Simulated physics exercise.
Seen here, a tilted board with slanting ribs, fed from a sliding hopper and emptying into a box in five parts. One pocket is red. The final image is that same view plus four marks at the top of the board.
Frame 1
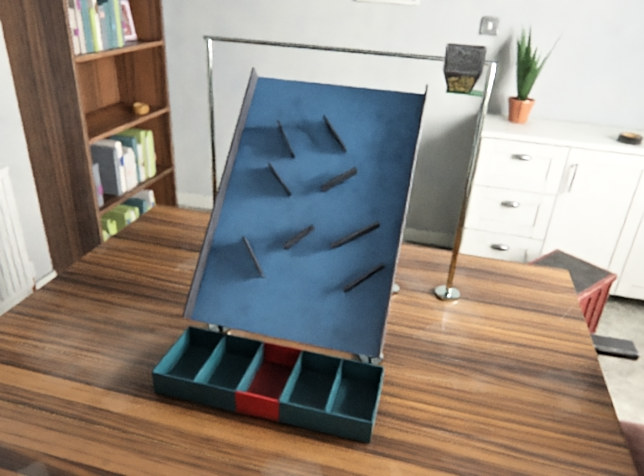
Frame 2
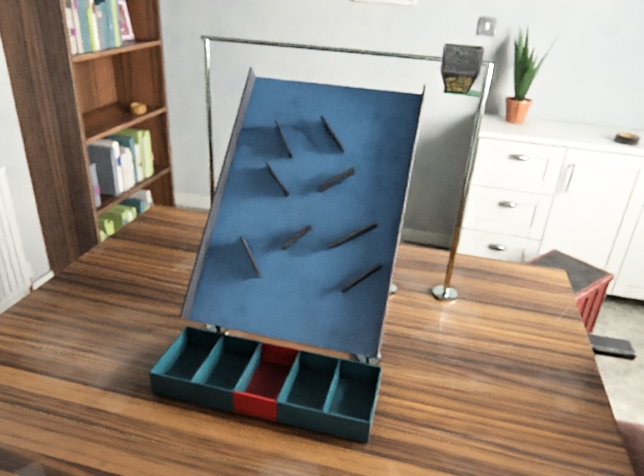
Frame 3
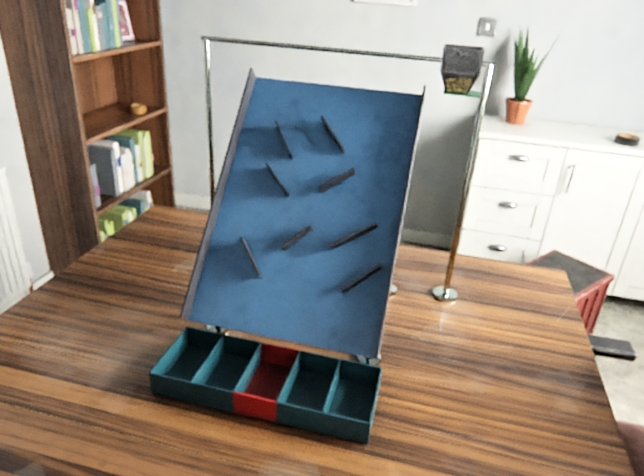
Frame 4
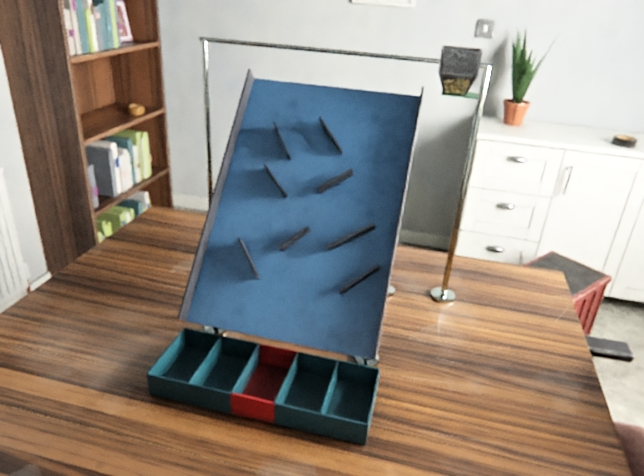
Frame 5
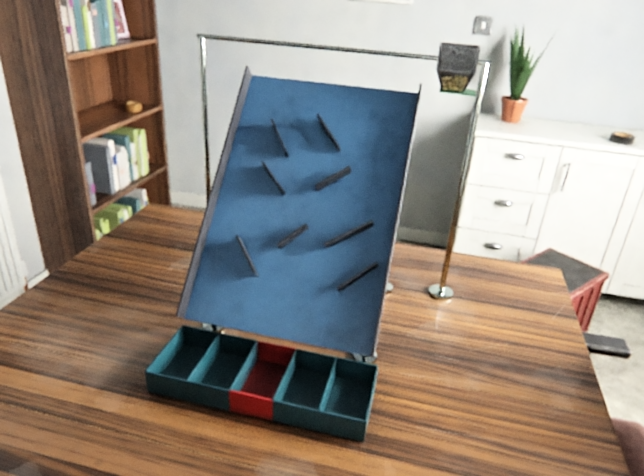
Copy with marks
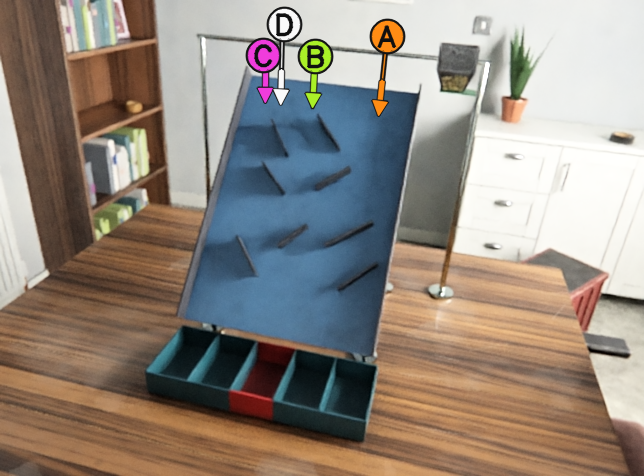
A large tilted blue board with dark slanting ribs stands on a striped brown wooden table, seen from slightly above in a bright room. A teal box in five parts, its middle pocket red, sits below, with a dark hopper on a metal rail at upper right, a bookshelf left, and a plant on white drawers behind. Nothing on the board moves; only the camera drifts very slightly.
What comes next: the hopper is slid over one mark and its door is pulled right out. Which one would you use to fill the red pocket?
B works best here.
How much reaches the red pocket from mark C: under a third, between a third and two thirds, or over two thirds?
It is under a third.
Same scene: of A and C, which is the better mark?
The answer is A.
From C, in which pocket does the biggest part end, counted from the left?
The first from the left.
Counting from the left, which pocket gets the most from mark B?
It is the third one.
On the marked copy, mark A meets the board at (379, 110); mark B meets the board at (312, 102); mark C meets the board at (265, 97); mark D meets the board at (280, 99).
With A, about a third in the red pocket, about half in other pockets, a small part outside the box.
With B, most in the red pocket, a small part in other pockets.
With C, a small part in the red pocket, most in other pockets, a small part outside the box.
With D, about a third in the red pocket, about half in other pockets, a small part outside the box.
